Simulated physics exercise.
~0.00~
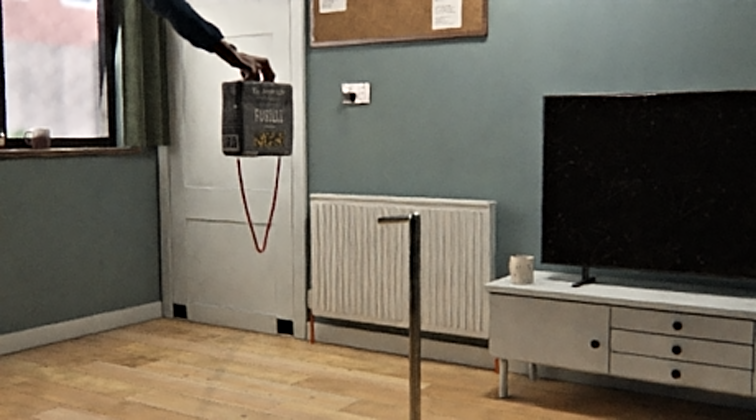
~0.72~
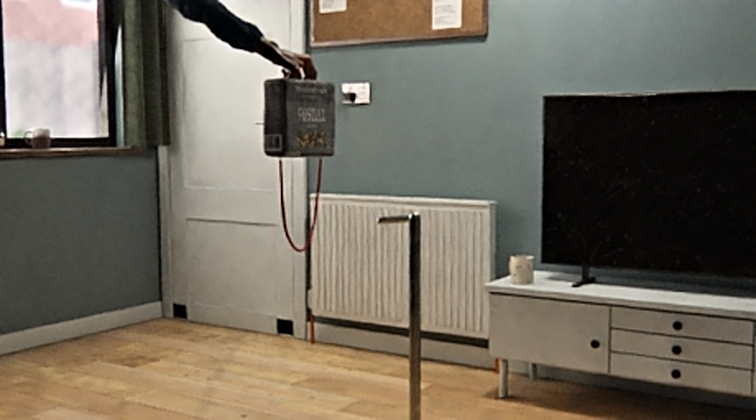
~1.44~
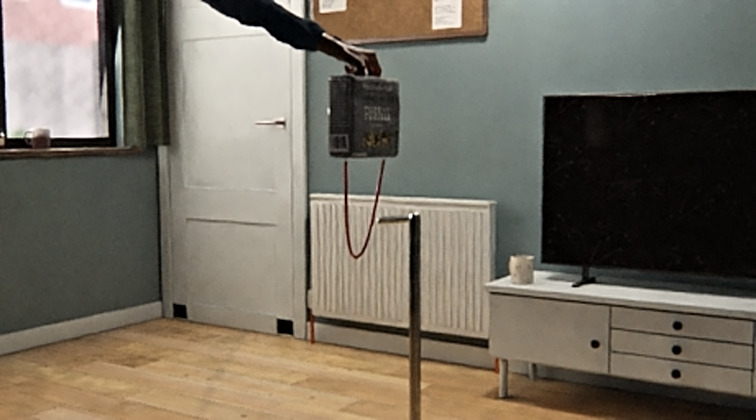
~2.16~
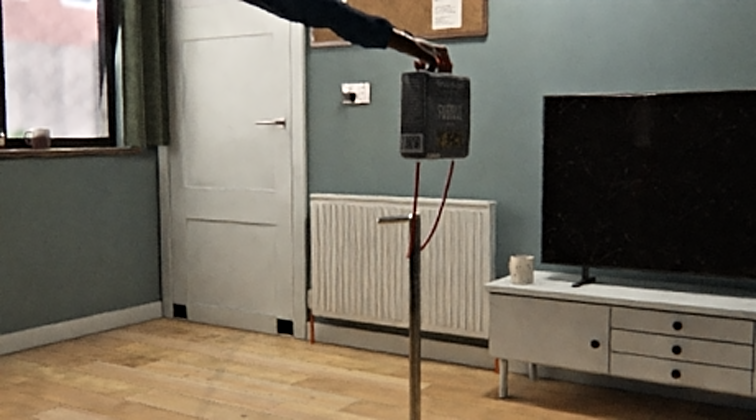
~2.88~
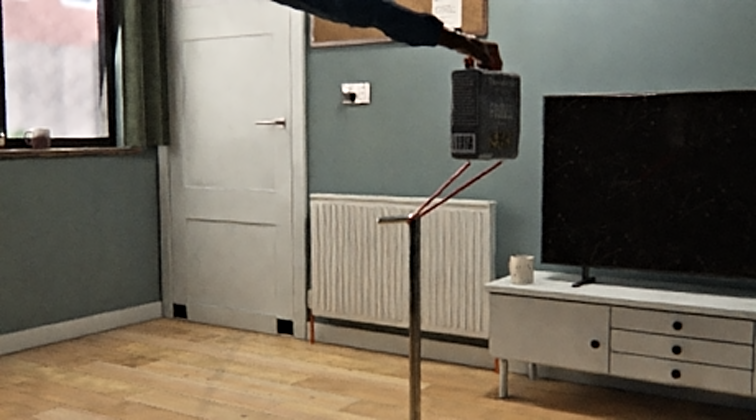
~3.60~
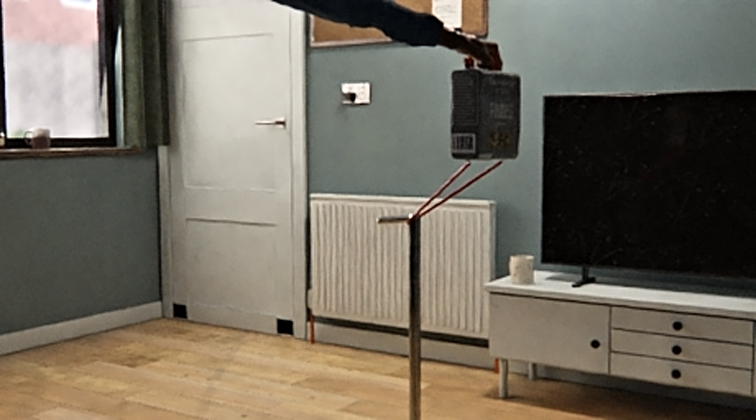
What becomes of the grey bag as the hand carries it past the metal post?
It gets caught by its red loop, which snags on the post and pulls tight, so the bag is held back just beyond it.
